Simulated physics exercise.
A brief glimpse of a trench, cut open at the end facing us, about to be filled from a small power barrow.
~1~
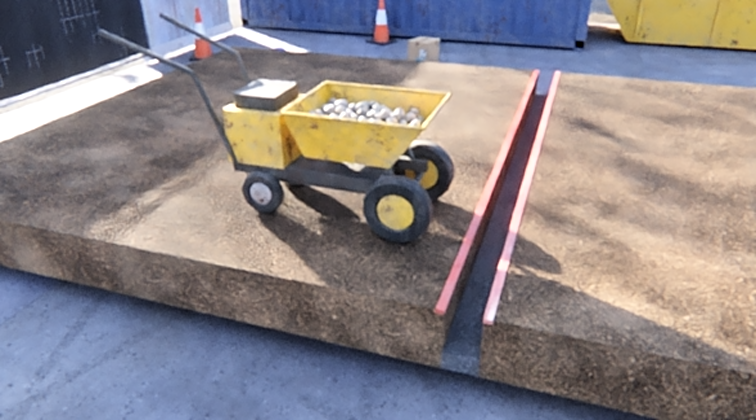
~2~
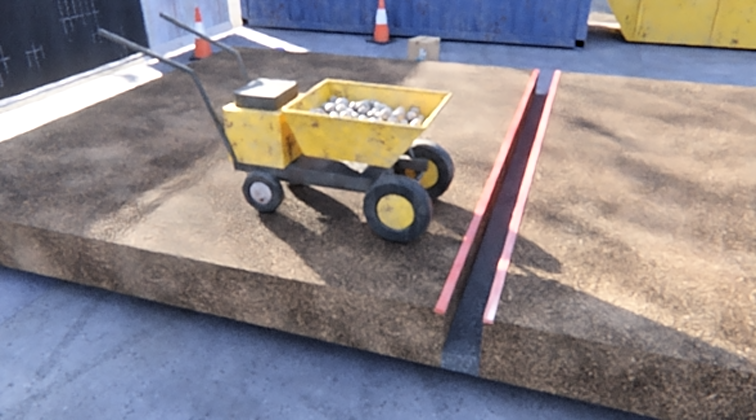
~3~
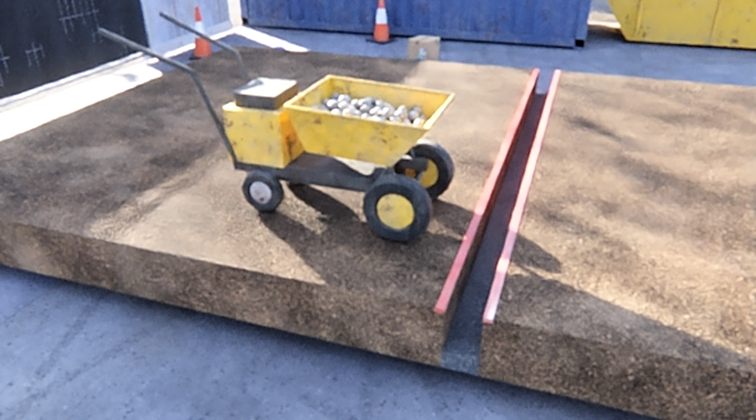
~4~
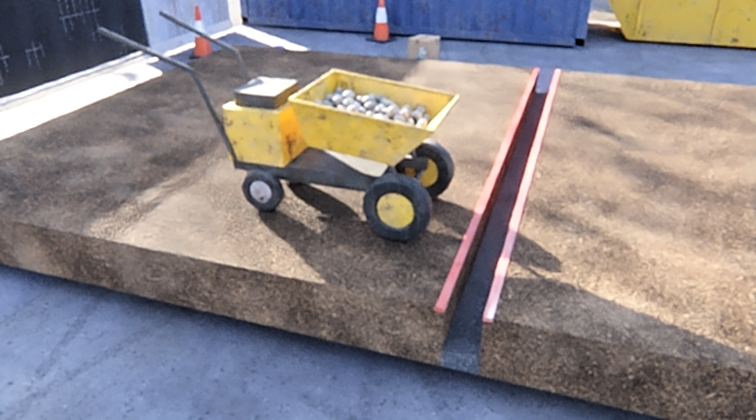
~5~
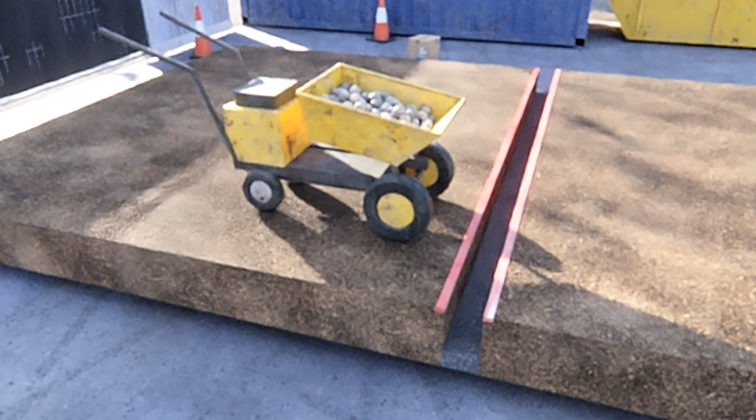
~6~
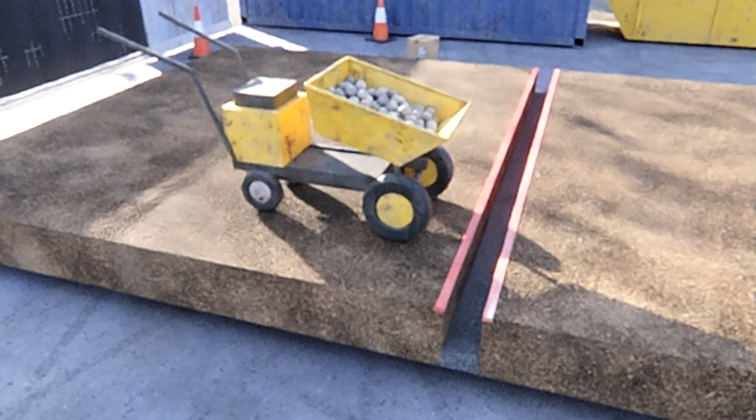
In this clip, a small yellow power barrow loaded with river pebbles stands on brown ground beside a narrow trench edged with red strips. Its skip starts level, then tilts gradually toward the trench on the right while the wheels stay still.
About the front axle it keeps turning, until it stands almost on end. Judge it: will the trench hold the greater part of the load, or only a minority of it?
I expect the load to largely stay out of the trench.
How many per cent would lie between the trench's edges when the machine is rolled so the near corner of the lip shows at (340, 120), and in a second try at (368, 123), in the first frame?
In order: 50 % and 70 %.
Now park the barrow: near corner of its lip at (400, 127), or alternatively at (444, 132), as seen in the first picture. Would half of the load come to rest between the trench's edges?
From the first position beyond one half lands between the edges, from the second short of one half.
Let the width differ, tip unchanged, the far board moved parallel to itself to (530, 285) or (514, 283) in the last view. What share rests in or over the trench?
The first case gives close to 80 per cent and the second close to 50 per cent.
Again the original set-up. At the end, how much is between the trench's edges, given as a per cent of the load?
That share is close to 25 %.
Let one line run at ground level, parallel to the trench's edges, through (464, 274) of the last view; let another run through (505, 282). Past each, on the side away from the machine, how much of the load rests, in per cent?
Result, first then second: 100 %, 70 %.
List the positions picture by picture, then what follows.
Lip of the skip near (423, 129), level; top of the load near (354, 120), river pebbles; first edge of the trench near (454, 274); far edge near (499, 282), the trench under half as wide as the skip, and about as deep as wide, in the first picture.
Lip of the skip near (424, 129), level; top of the load near (355, 119), in the second picture.
Lip of the skip near (428, 130), tipped barely; top of the load near (352, 112), in the third picture.
Lip of the skip near (433, 132), tipped a little; top of the load near (356, 108), in the fourth picture.
Lip of the skip near (440, 135), tipped a little; top of the load near (351, 109), in the fifth picture.
Lip of the skip near (446, 140), tipped clearly; top of the load near (356, 105); first edge of the trench near (454, 272); far edge near (498, 280), in the sixth picture.
Shortly afterwards, skip tipped steeply; the whole lot in the skip.
Next, skip tipped right over; near half in the skip; a little in or heaped over the trench; near half beyond it; only a few falling.
Some moments later, skip tipped right over; only a few in the skip; near a quarter in or heaped over the trench; the bulk beyond it.
In the end, skip tipped right over; near a quarter in or heaped over the trench; the bulk beyond it.
